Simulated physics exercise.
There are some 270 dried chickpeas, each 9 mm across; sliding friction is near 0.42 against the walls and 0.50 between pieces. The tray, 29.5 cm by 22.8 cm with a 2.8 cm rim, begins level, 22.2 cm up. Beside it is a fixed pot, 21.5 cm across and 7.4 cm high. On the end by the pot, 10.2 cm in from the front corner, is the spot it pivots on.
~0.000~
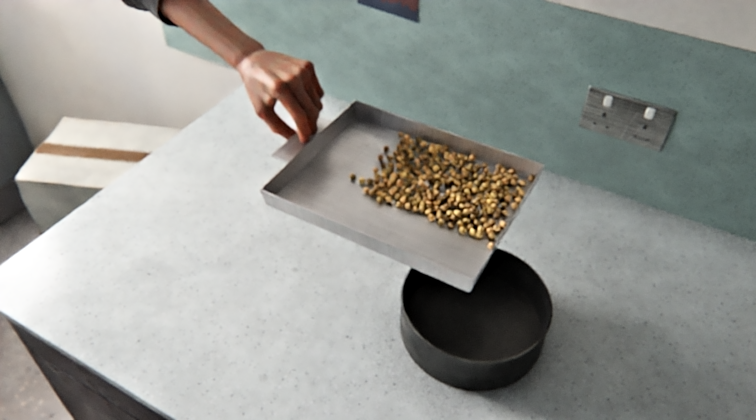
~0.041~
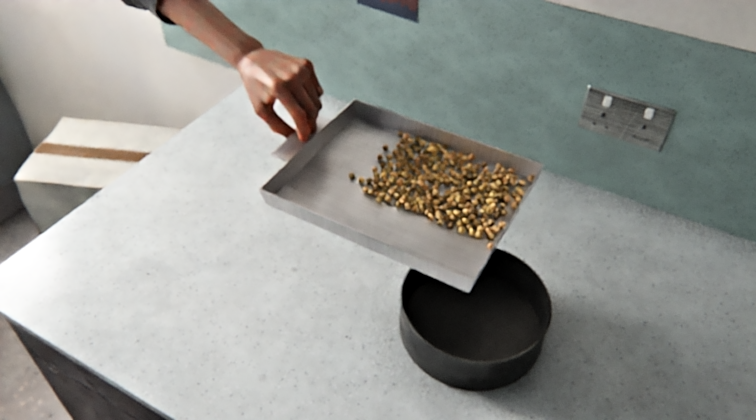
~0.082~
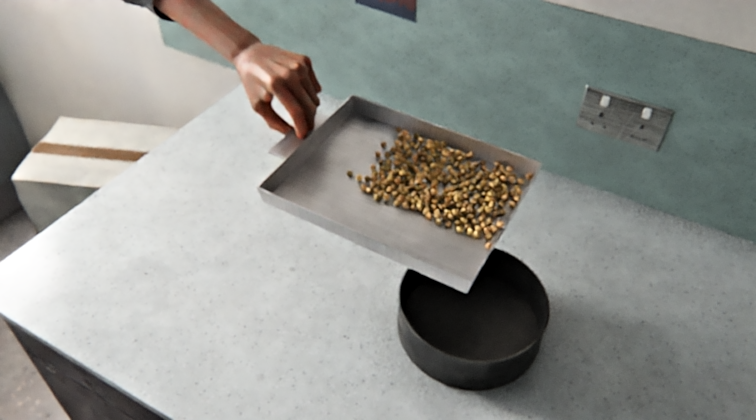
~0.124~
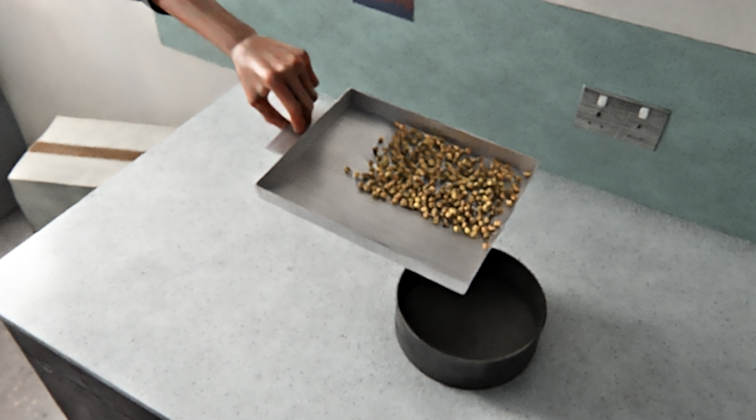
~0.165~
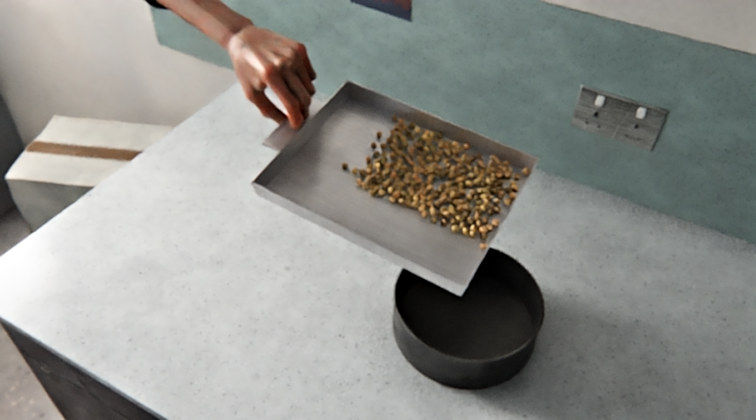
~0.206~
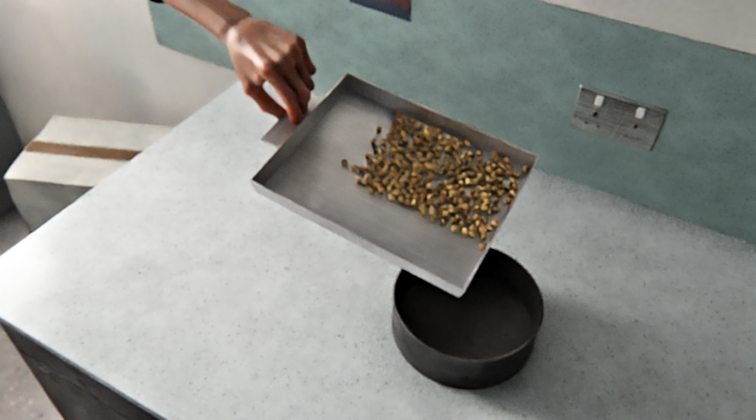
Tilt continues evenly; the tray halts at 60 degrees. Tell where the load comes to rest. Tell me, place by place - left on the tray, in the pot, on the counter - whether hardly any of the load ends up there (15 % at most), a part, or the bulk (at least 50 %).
Left on the tray - the bulk, pot - hardly any, counter - hardly any.
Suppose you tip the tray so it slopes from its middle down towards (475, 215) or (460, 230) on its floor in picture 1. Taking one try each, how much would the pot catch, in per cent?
First try: About 0 percent; second try: About 0 percent.
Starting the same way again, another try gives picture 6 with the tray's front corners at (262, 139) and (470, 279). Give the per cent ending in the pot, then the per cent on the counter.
Pot: 0, counter: 0.
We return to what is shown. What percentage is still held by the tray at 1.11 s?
I'd say close to 100 per cent.
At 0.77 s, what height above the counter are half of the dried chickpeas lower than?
The halfway line is at about 24 cm.
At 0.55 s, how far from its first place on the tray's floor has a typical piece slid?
It has moved some 4 cm from its start.
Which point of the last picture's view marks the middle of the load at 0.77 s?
Expected load position: Near (448, 237).
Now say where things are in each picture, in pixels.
In the first picture, tray tilt 0 degrees, front corners at (264, 188) and (472, 276); middle of the pieces at (443, 181); pot at (476, 298).
In the second picture, tray tilt 0 degrees, front corners at (263, 188) and (471, 277); middle of the pieces at (442, 180).
In the third picture, tray tilt 2 degrees, front corners at (261, 186) and (469, 278); middle of the pieces at (441, 178).
In the fourth picture, tray tilt 5 degrees, front corners at (258, 184) and (466, 280), lowest corner right front; middle of the pieces at (438, 176).
In the fifth picture, tray tilt 7 degrees, front corners at (255, 181) and (464, 283), lowest corner right front; middle of the pieces at (437, 173).
In the sixth picture, tray tilt 10 degrees, front corners at (254, 179) and (463, 286), lowest corner right front; middle of the pieces at (437, 171); pot at (468, 296). The tray's pace is about 70 degrees a second.
After 0.55 s, tilt 35 degrees; the tray holds 100 %, the pot 0 %.
Then, at 0.77 s, tilt 51 degrees; the tray holds 100 %, the pot 0 %.
Then, at 1.11 s, tilt 60 degrees; the tray holds 100 %, the pot 0 %.
At rest (1.8 s), tray 95 %, pot 0 %, counter 5 %.
